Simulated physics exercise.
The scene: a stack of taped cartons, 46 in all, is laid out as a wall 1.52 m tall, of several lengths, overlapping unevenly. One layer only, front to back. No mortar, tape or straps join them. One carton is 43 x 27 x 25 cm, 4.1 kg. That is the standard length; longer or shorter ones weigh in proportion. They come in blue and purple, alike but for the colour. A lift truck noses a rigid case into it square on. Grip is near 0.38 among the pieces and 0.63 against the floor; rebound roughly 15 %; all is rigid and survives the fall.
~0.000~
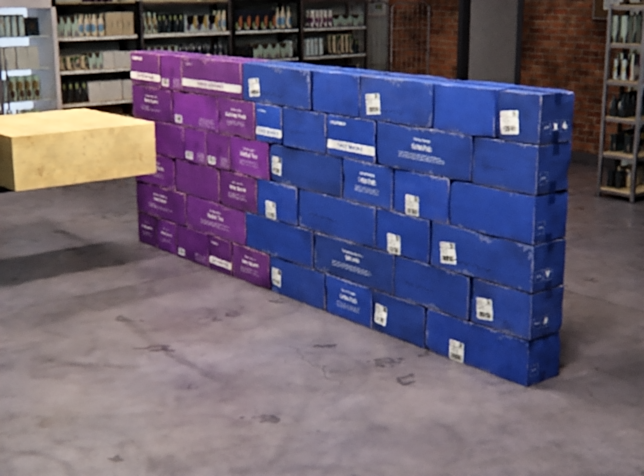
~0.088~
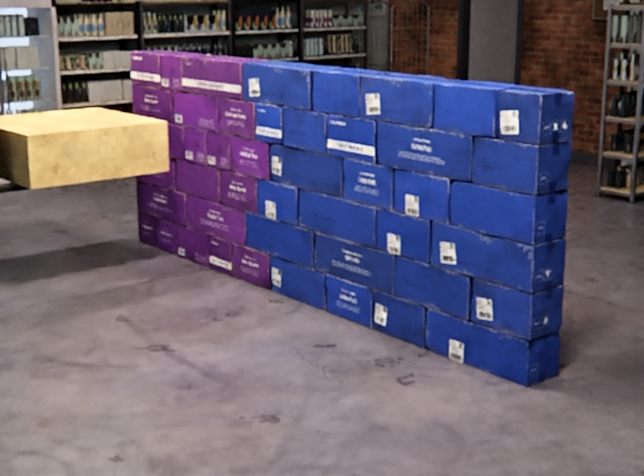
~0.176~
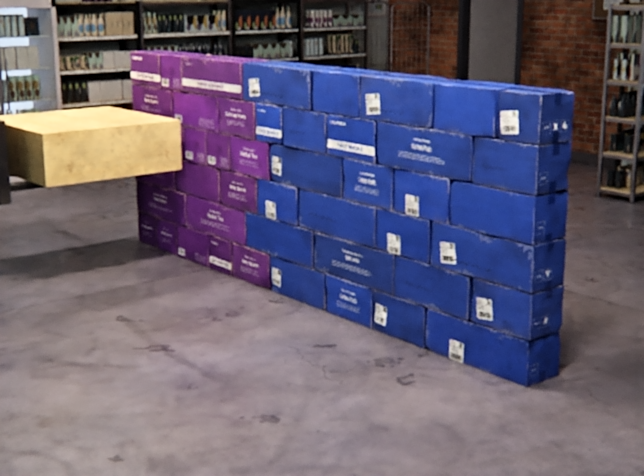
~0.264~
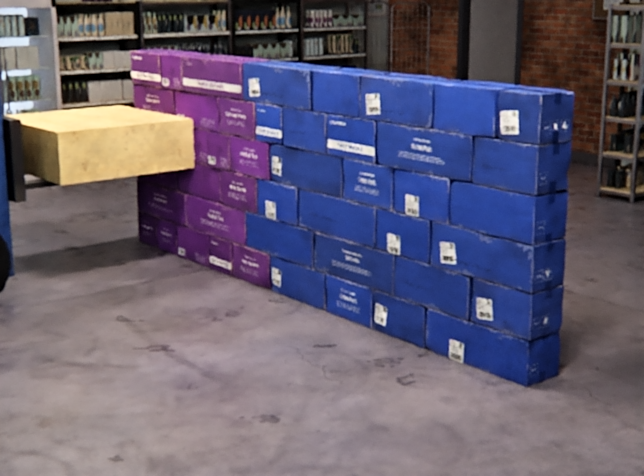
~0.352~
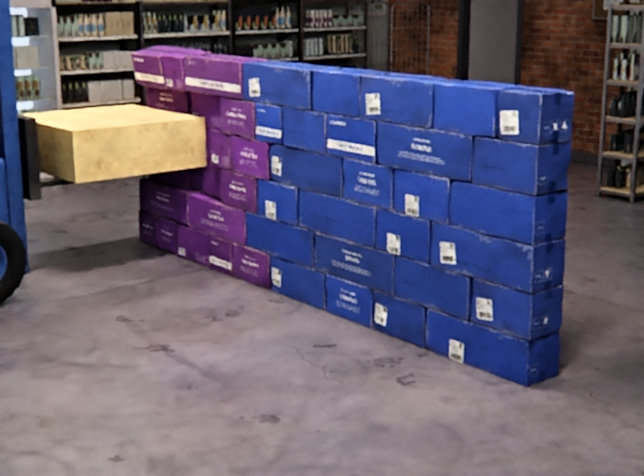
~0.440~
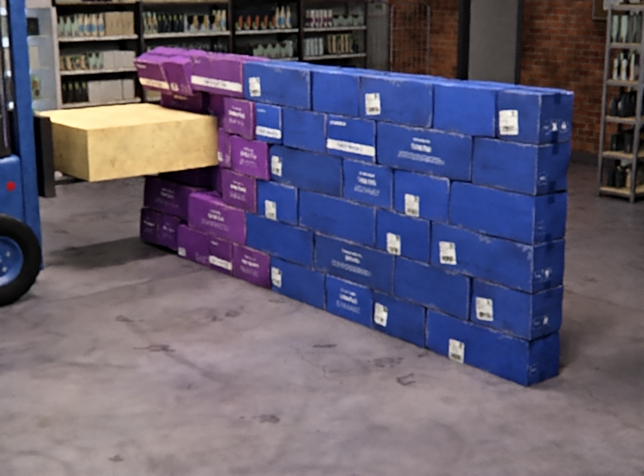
In a warehouse-like room with a concrete floor, stocked shelves and a brick wall behind, a still camera looks slightly down at a wall of cartons. Purple cartons form its left end and blue ones the rest, with a pale yellow block at the far left. A blue lift truck rolls in from the left, pushing the block into the purple cartons, which shift and lean while the blue ones stay put.
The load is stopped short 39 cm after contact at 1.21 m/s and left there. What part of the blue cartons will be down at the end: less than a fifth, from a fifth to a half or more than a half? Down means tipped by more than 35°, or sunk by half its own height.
The part is under a fifth.
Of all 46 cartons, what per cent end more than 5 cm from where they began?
30 per cent.
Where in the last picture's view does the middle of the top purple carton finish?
Near (244, 190).
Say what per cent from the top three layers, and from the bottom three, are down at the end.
Top 40, bottom 20 per cent.
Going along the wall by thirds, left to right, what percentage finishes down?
In per cent: Left 80, middle 10, right 0.
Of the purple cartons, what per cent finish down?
By colour: Purple 60 per cent.
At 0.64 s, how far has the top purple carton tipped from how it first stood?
About 20°.
After 0.64 s, none of the 26 blue cartons down (2 of 46 in all colours); top blue carton unmoved; top purple carton leaning 18°, 15 cm lower.
After 0.98 s, none of the 26 blue cartons down (13 of 46 in all colours); top blue carton unmoved; top purple carton leaning 36°, 20 cm lower.
After 1.68 s, 1 of the 26 blue cartons down (14 of 46 in all colours); top blue carton unmoved; top purple carton on its side.
At rest (2.7 s), 1 of the 26 blue cartons down (14 of 46 in all colours); top blue carton unmoved; top purple carton on its side. That is 4 per cent. As the last picture would show them, middles, top blue carton near (353, 92), top purple carton near (244, 190).
